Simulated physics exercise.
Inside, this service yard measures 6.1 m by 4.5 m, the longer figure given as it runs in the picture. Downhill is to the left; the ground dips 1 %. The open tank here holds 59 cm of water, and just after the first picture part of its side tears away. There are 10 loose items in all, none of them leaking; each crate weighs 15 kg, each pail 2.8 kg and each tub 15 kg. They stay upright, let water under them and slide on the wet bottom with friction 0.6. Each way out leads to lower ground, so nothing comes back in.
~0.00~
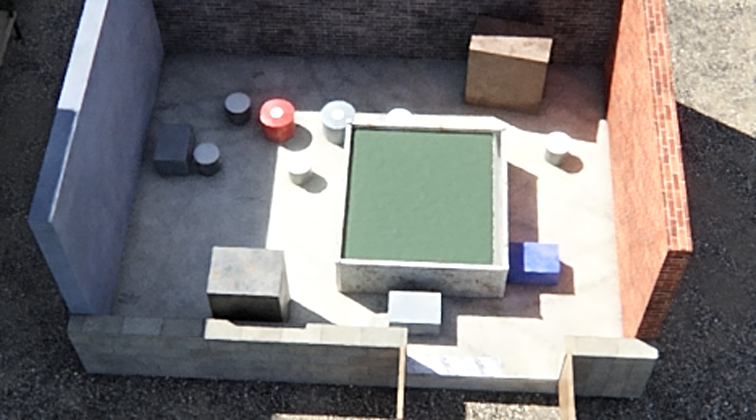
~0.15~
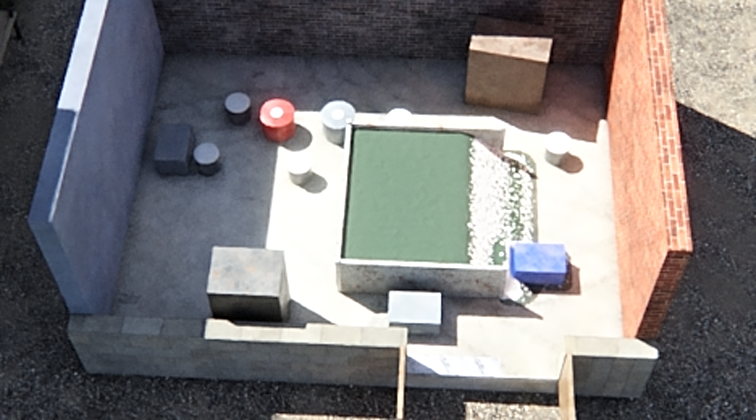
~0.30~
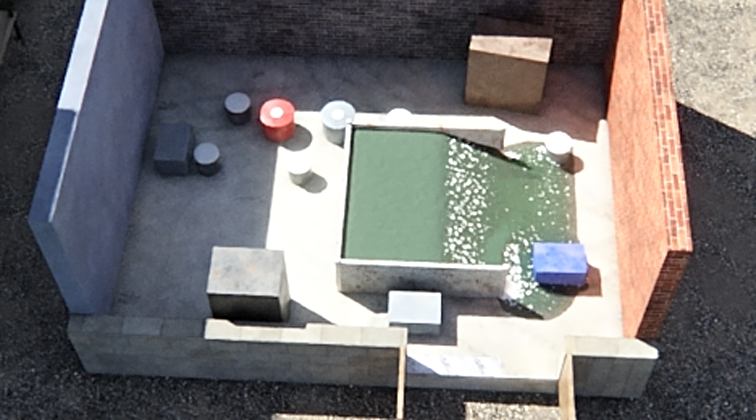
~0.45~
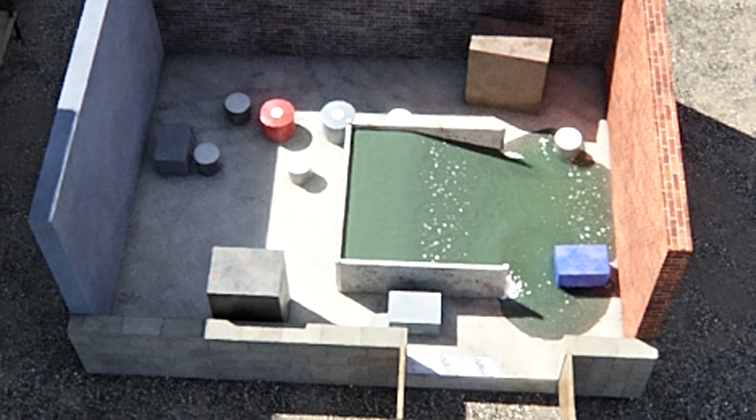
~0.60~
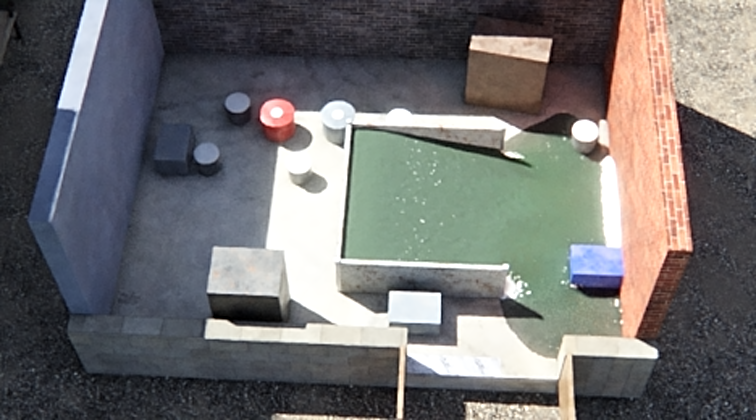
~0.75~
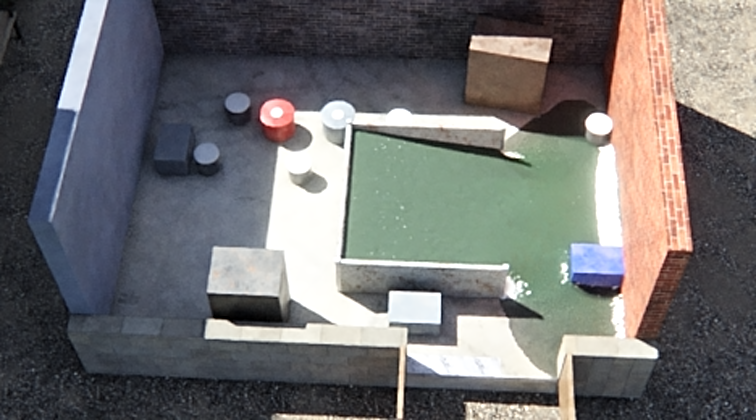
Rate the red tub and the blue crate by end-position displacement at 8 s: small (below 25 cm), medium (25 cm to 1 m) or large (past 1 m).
Red tub: Small; blue crate: Large.
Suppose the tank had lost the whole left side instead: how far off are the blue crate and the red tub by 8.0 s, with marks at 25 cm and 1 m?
The blue crate hardly moves, the red tub is swept away.
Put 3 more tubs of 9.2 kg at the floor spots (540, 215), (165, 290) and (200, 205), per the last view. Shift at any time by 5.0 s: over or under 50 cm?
First outside the limit, then inside the limit, then inside the limit.
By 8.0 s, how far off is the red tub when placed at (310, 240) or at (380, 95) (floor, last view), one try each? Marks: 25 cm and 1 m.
Try one: It hardly moves. Try two: It is washed away.
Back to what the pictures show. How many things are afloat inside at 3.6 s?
My tally comes to 2.
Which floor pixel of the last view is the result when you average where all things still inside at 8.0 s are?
Centred roughly on (283, 171).
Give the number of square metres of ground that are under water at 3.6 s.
Near 19 m2 in all.
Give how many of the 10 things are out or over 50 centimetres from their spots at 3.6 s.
3.
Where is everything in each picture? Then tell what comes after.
The first frame shows the red tub at (277, 113) rests on the ground; the blue crate at (534, 257), on the bottom; water covers 3.8 m2; 0 of 10 have shifted.
The second frame shows the red tub at (277, 113), on the bottom; the blue crate at (540, 257) rests on the ground, 7 cm from its start; 4.7 m2 under water; 1 of 10 have shifted.
The third frame shows the red tub at (277, 113), on the bottom; the blue crate at (561, 258) rests on the ground, 31 cm from its start; water covers 5.9 m2; 1 of 10 have shifted.
The fourth frame shows the red tub at (277, 113), on the bottom; the blue crate at (583, 260) rests on the ground, 57 cm from its start; 7.5 m2 under water; 2 of 10 have shifted.
The fifth frame shows the red tub at (277, 113), on the bottom; the blue crate at (598, 260), on the bottom, 75 cm from its start; water covers 8.4 m2; 2 of 10 have shifted.
The sixth frame shows the red tub at (277, 113) rests on the ground; the blue crate at (598, 259), on the bottom, 75 cm from its start; water covers 8.9 m2; 2 of 10 have shifted.
After 1.6 s the red tub is near (277, 113), 0.0 m from its start, aground; the blue crate is near (598, 303), 1.0 m from its start, afloat; 0 of 10 are out; 2 afloat.
After 3.6 s the red tub is near (277, 113), 0.0 m from its start, aground; the blue crate has gone out; 1 of 10 are out; 2 afloat.
After 5.6 s the red tub is near (277, 113), 0.0 m from its start, aground; the blue crate has gone out; 1 of 10 are out; 4 afloat.
After 8.0 s the red tub is near (277, 113), 0.0 m from its start, aground; the blue crate has gone out; 1 of 10 are out; 5 afloat.
